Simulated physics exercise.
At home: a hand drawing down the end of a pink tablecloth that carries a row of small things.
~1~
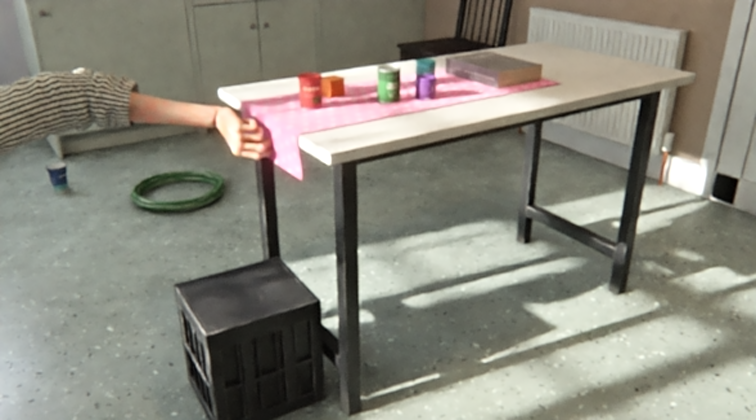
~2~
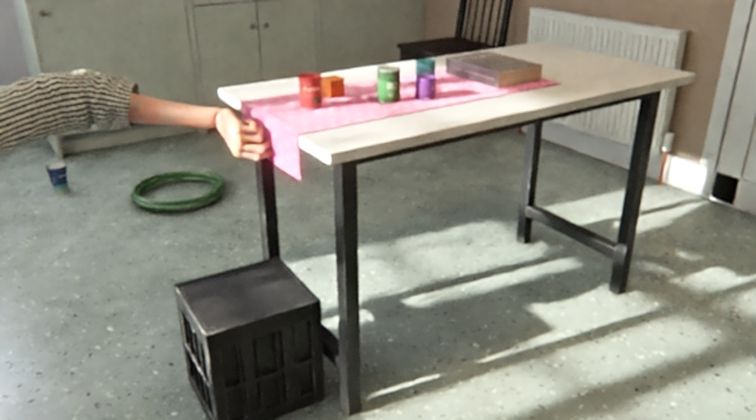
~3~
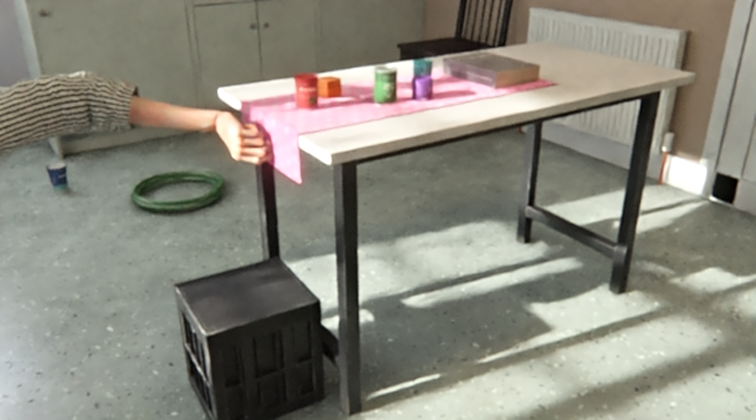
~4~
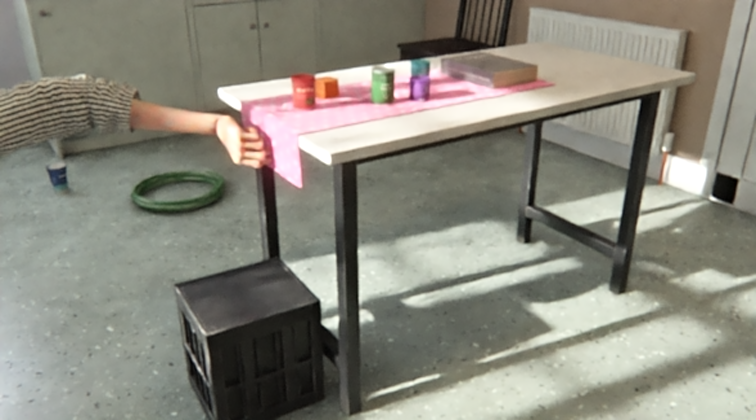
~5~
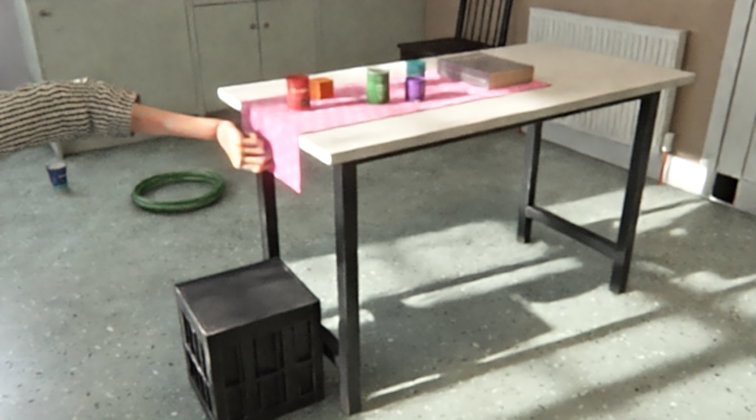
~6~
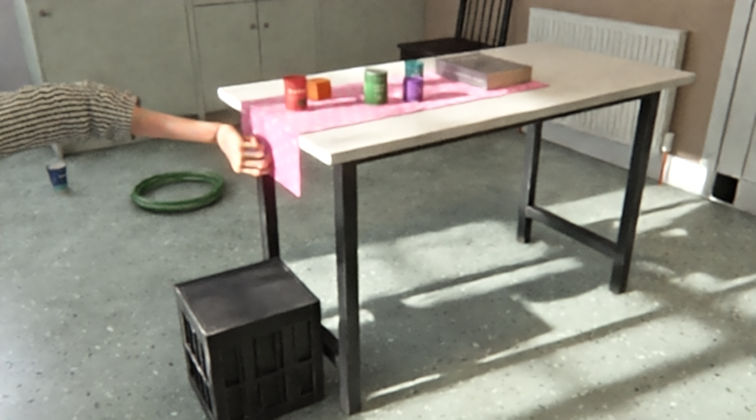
A hand at the left slowly drew down the end of a pink cloth on a white table, and the small red, orange, green, purple and turquoise things on it shifted slightly left.
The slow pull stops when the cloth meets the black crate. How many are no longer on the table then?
Over the edge go three.
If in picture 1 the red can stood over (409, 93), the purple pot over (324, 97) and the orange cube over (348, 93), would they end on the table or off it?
The red can remains up; the purple pot drops off; the orange cube falls.
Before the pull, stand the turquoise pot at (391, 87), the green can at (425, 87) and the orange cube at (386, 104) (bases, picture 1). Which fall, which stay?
The turquoise pot keeps its place on top, the green can holds on, the orange cube tumbles off.
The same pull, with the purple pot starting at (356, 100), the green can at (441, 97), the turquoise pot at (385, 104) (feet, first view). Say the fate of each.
The purple pot falls, the green can stays on, the turquoise pot goes over.
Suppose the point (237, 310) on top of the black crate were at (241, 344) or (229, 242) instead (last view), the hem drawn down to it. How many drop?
The count: 4 and 1.
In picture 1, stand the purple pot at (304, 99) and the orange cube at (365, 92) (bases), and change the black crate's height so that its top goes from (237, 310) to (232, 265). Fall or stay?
The purple pot is carried off; the orange cube does not fall.
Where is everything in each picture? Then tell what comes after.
In the first frame, hem (301, 179); red can (310, 75); orange cube (332, 78); green can (389, 68); purple pot (426, 77); turquoise pot (426, 61); top of the crate (237, 310).
In the second frame, hem (301, 180); red can (310, 75).
In the third frame, hem (301, 184); orange cube (328, 78).
In the fourth frame, hem (301, 187); green can (383, 69); top of the crate (237, 310).
In the fifth frame, hem (300, 193); purple pot (415, 78).
In the sixth frame, hem (299, 197); red can (295, 78); orange cube (318, 80); green can (376, 70); purple pot (413, 79); turquoise pot (414, 63).
A little later, hem near (273, 231); red can gone.
Next, hem on the crate; red can and orange cube gone.
When it is over, hem on the crate; red can, orange cube and green can gone. The table loses three.
